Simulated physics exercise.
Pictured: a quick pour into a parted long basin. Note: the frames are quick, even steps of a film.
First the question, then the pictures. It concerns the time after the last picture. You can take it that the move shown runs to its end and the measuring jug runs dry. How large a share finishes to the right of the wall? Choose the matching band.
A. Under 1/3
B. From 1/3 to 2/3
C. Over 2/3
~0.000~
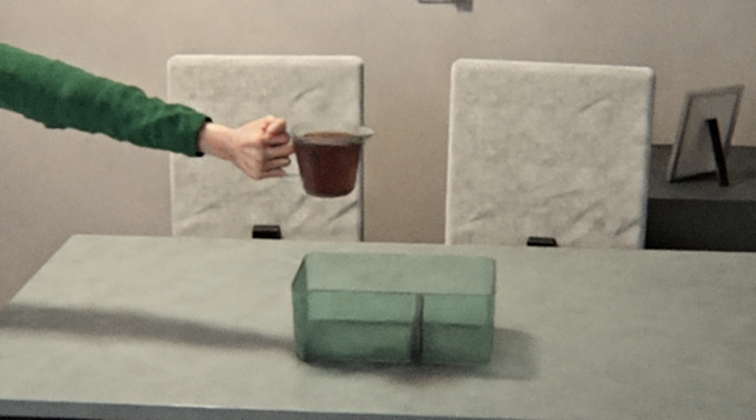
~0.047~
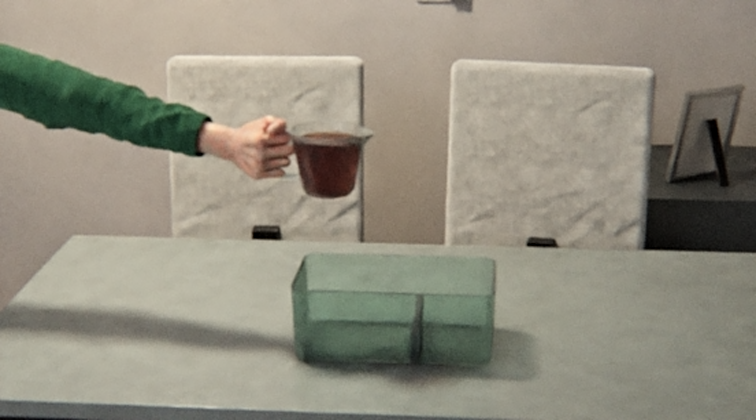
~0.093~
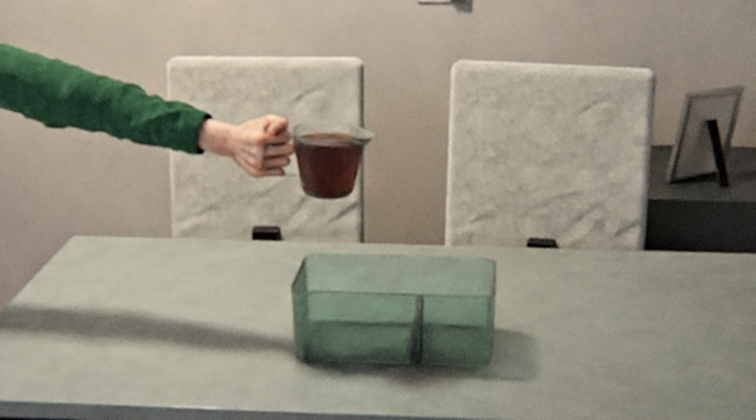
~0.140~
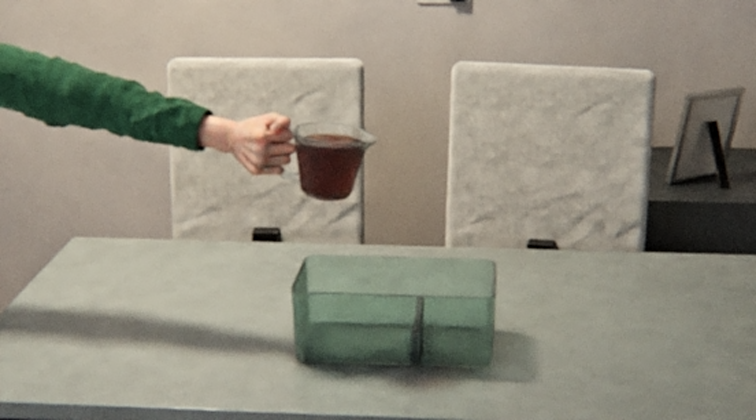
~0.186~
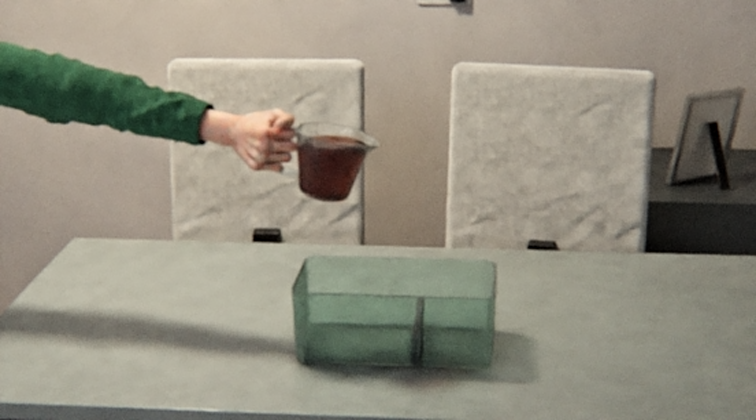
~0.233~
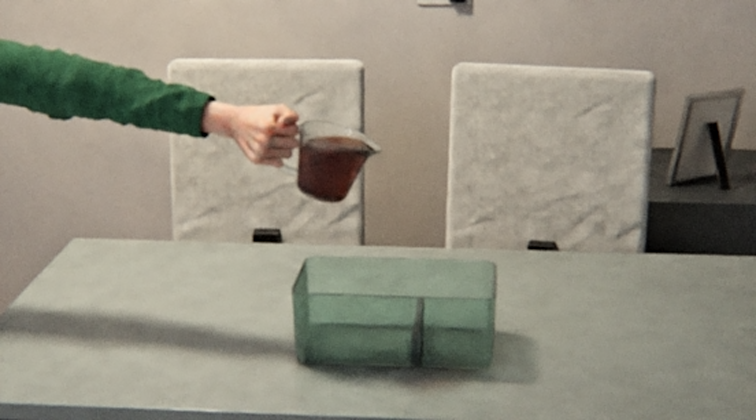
Option B: From 1/3 to 2/3.
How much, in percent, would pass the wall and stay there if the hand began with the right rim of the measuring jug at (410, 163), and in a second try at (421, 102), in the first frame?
90 % and 65 %.
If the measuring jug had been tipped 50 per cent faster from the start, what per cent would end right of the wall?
Roughly 35 in a hundred.
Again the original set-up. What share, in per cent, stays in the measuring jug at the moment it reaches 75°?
Near 60 per cent.
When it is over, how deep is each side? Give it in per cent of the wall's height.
The left comes to 20 % and the right to 30 %.
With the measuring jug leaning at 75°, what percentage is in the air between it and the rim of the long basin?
About 30 per cent.
A moment on, the measuring jug is tipped on its side and 59 per cent is still to pour, 1 is left of the wall and 8 right of it.
Next, the measuring jug is tipped right over and 9 per cent is still to pour, 25 is left of the wall and 46 right of it.
Then the measuring jug is tipped right over and 0 per cent is still to pour, 49 is left of the wall and 48 right of it.
Later the measuring jug is tipped right over and 0 per cent is still to pour, 49 is left of the wall and 49 right of it.
In the end 49 per cent lies left of the wall, 49 right of it and 2 outside.
